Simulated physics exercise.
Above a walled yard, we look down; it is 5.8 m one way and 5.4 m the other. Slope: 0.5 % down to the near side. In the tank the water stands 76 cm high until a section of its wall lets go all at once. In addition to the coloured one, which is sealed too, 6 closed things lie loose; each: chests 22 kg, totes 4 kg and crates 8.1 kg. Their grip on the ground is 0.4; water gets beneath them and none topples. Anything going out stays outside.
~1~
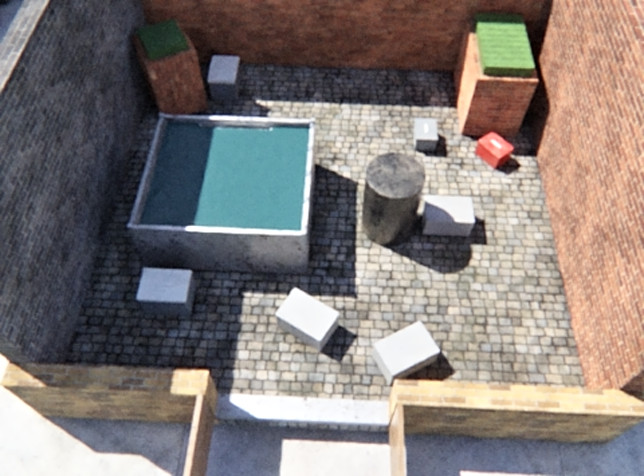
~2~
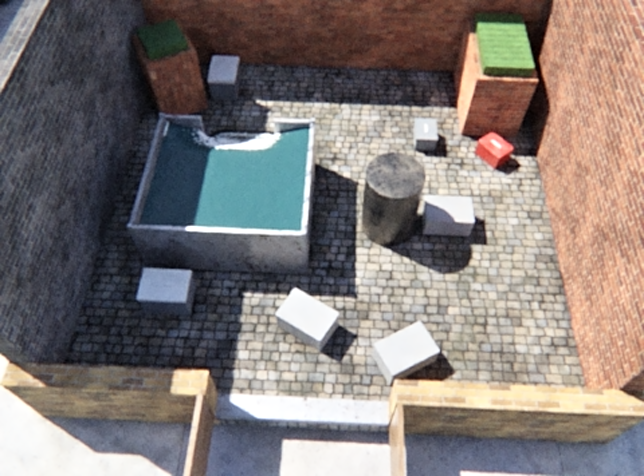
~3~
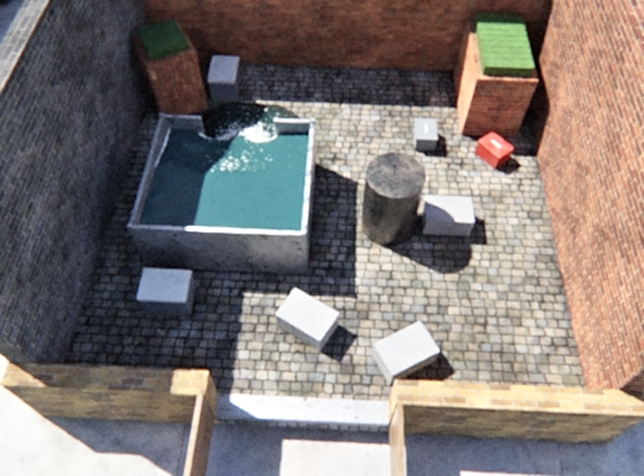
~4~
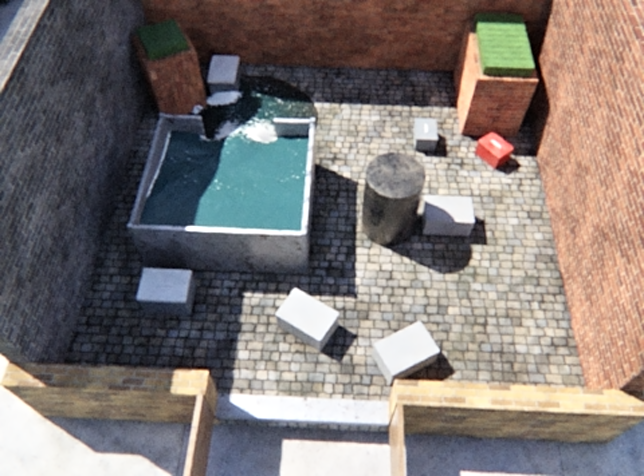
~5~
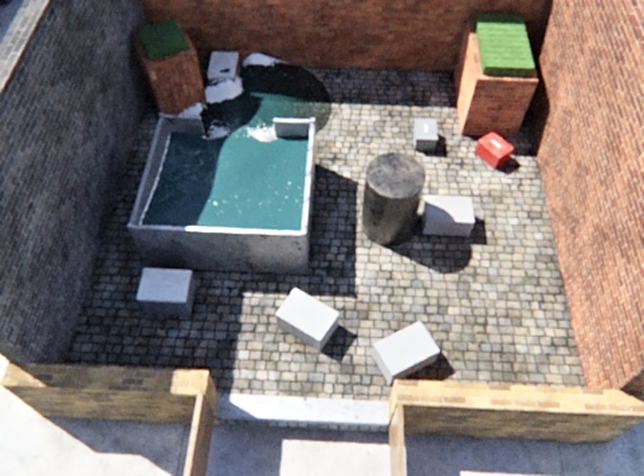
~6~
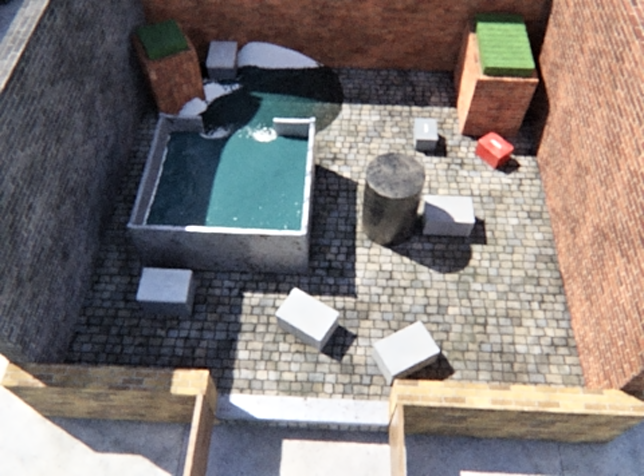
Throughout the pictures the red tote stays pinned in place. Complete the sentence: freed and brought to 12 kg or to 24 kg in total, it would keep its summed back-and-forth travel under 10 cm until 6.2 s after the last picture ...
It would do so at both masses.
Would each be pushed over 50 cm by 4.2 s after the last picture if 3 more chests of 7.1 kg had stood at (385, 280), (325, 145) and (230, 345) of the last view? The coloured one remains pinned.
In that order: Under, less, short of it.
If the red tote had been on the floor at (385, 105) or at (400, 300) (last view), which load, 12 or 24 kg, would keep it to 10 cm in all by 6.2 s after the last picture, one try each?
No option, then light one suffices.
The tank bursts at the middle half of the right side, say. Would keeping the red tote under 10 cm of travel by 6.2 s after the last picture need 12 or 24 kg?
Then I'd expect neither mass to do.
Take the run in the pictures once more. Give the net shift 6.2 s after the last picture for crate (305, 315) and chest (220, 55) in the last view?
In turn: 5 cm, 350 cm.
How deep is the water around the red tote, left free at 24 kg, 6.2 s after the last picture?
Depth: Approx. 6 cm.
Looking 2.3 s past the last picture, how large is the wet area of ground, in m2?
17 m2.
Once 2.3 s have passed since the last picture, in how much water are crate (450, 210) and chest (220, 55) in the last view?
I'd put it at 3 cm and 32 cm respectively.
Then, 0.6 s after the last picture the red tote would be 0 cm from its start with 12 kg and 0 cm from its start with 24 kg; 0 cm of water round it then.
Then, 2.3 s after the last picture the red tote would be 0 cm from its start with 12 kg and 0 cm from its start with 24 kg; 2 cm of water round it then.
Then, 4.2 s after the last picture the red tote would be 2 cm from its start with 12 kg and 0 cm from its start with 24 kg; 5 cm of water round it then.
Then, 6.2 s after the last picture the red tote would be 2 cm from its start with 12 kg and 0 cm from its start with 24 kg; 6 cm of water round it then.
